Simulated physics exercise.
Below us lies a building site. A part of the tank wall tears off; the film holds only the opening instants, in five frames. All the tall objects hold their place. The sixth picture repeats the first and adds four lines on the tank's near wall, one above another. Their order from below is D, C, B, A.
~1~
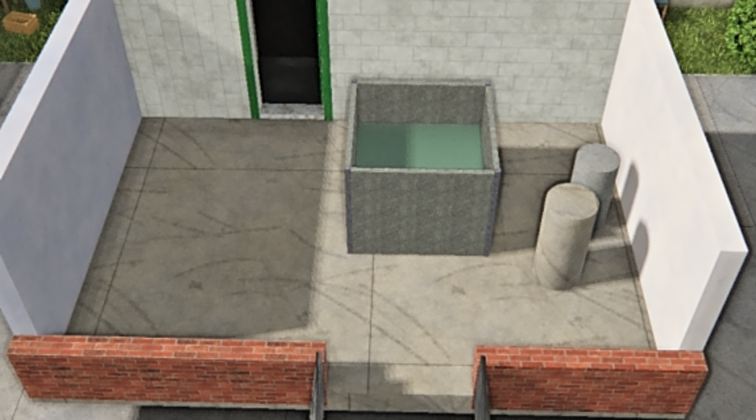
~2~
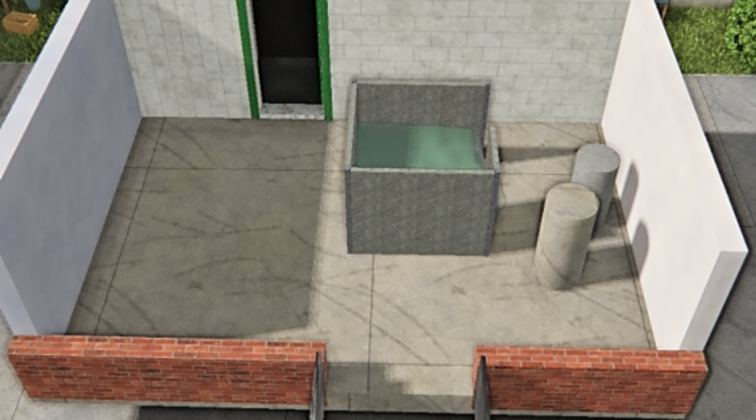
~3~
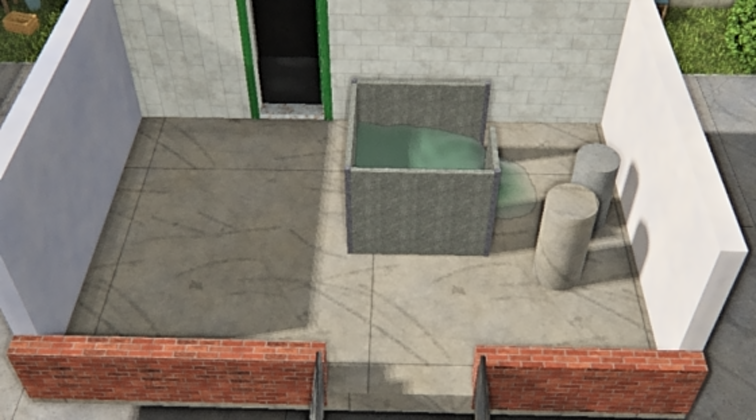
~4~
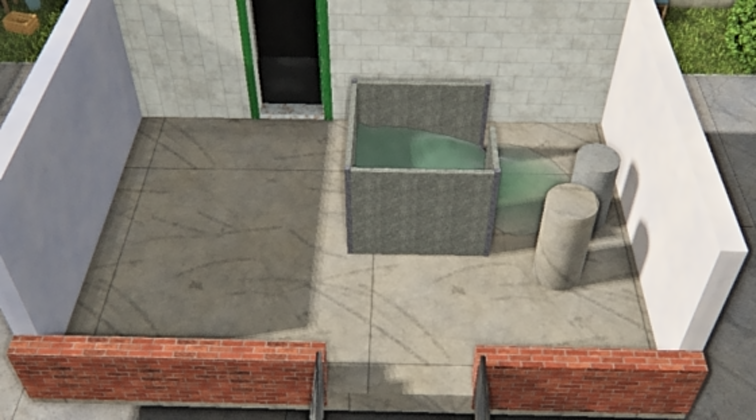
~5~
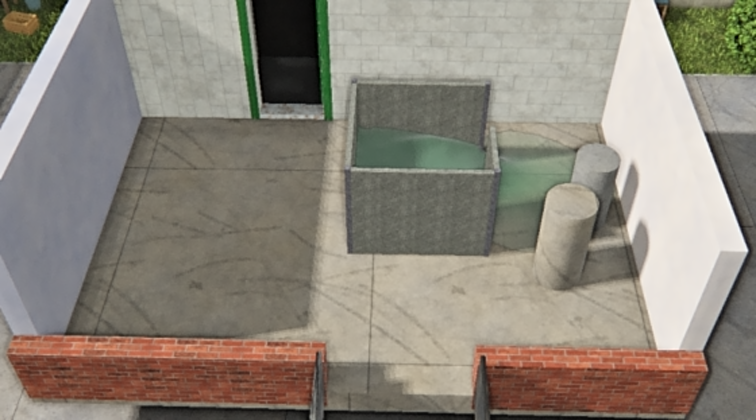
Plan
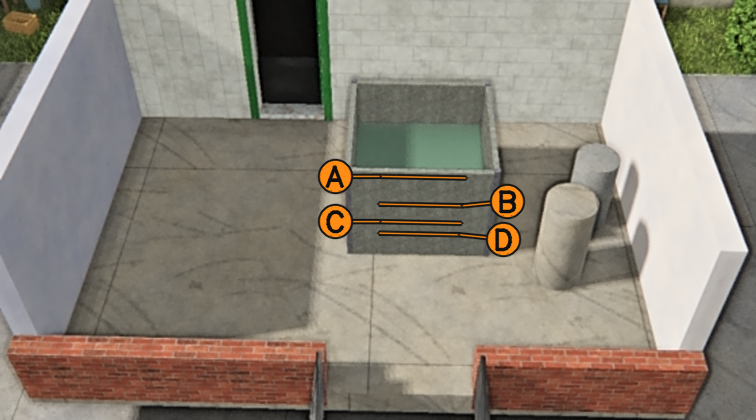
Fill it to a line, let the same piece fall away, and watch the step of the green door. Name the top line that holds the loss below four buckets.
The limit is B.
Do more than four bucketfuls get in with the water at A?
Yes, it does.
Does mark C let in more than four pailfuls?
No, not at all.
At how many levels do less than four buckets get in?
Three of the four.
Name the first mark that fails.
The answer is A.
On the marked copy, A at (422, 177); B at (421, 204); C at (420, 222); D at (419, 233); from the bottom up D, C, B, A.
For mark A, about 11 bucketfuls get in.
For mark B, a bucket or two gets in.
For mark C, nothing gets over.
For mark D, nothing gets over.
